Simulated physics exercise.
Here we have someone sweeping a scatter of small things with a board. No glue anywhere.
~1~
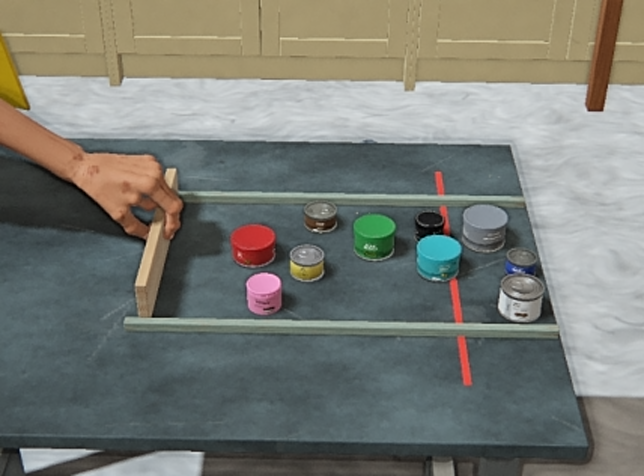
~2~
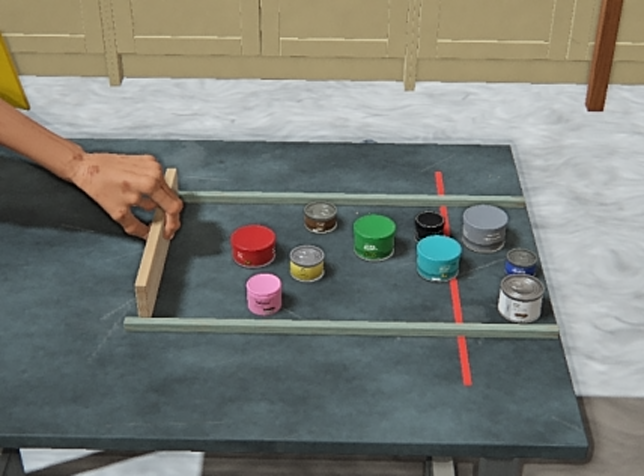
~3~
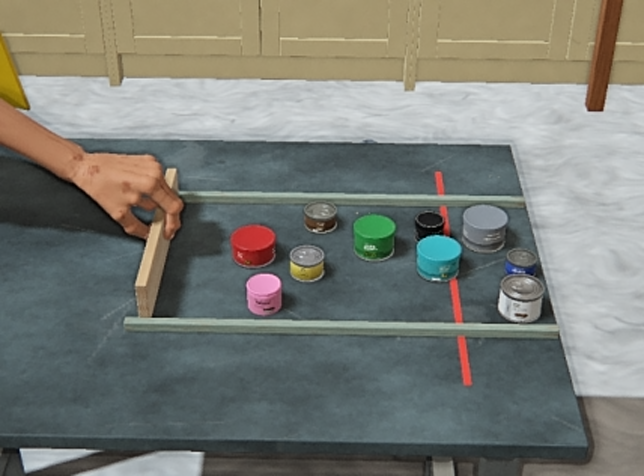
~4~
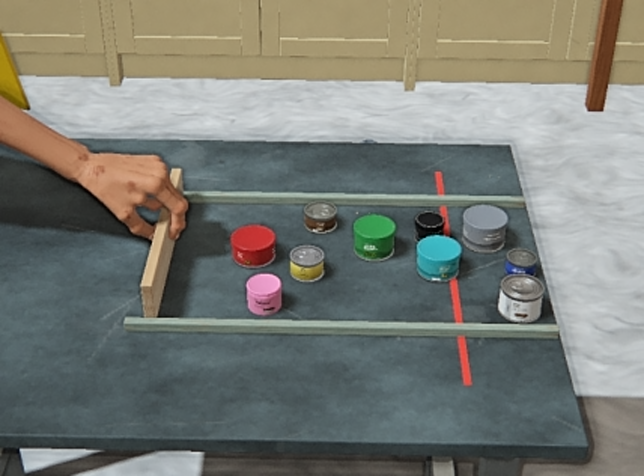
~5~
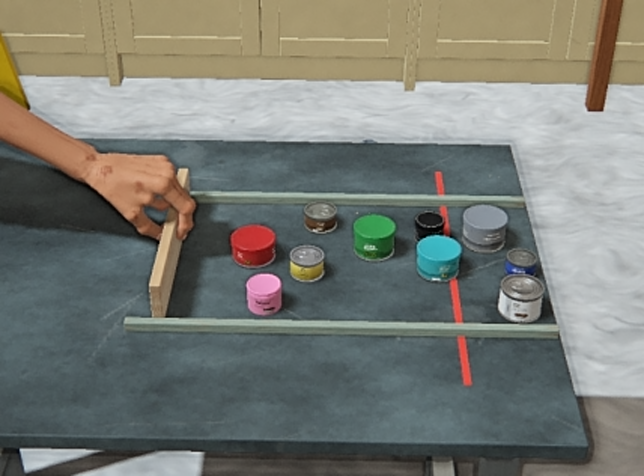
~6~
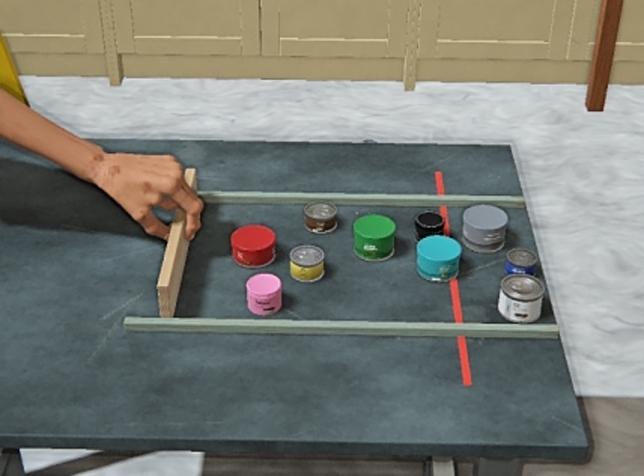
A hand grips an upright wooden board on a dark table and, after staying still at first, slides it slightly right between two pale rails toward scattered colourful tins, which stay in place around a red strip of tape.
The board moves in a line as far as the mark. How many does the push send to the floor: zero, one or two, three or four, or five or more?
As it turns out, the number that fall off is zero.
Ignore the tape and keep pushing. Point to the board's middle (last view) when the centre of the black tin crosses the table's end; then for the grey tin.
At (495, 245) for the black tin; at (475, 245) for the grey tin.
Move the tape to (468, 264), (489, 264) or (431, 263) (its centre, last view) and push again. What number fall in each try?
In that order 1, 2 and 0.
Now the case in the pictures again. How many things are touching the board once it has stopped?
In contact: 4.
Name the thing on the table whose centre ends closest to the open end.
The blue tin.
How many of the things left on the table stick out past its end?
Overhanging: 2.
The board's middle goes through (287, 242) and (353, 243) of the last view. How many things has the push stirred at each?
3 and 6.
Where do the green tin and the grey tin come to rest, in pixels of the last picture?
First (487, 230), then (523, 221).
Soon after, none off yet; blue tin at rest near (521, 265); white tin at rest near (521, 299); grey tin at rest near (484, 229).
In the end, the number that fall off is zero.
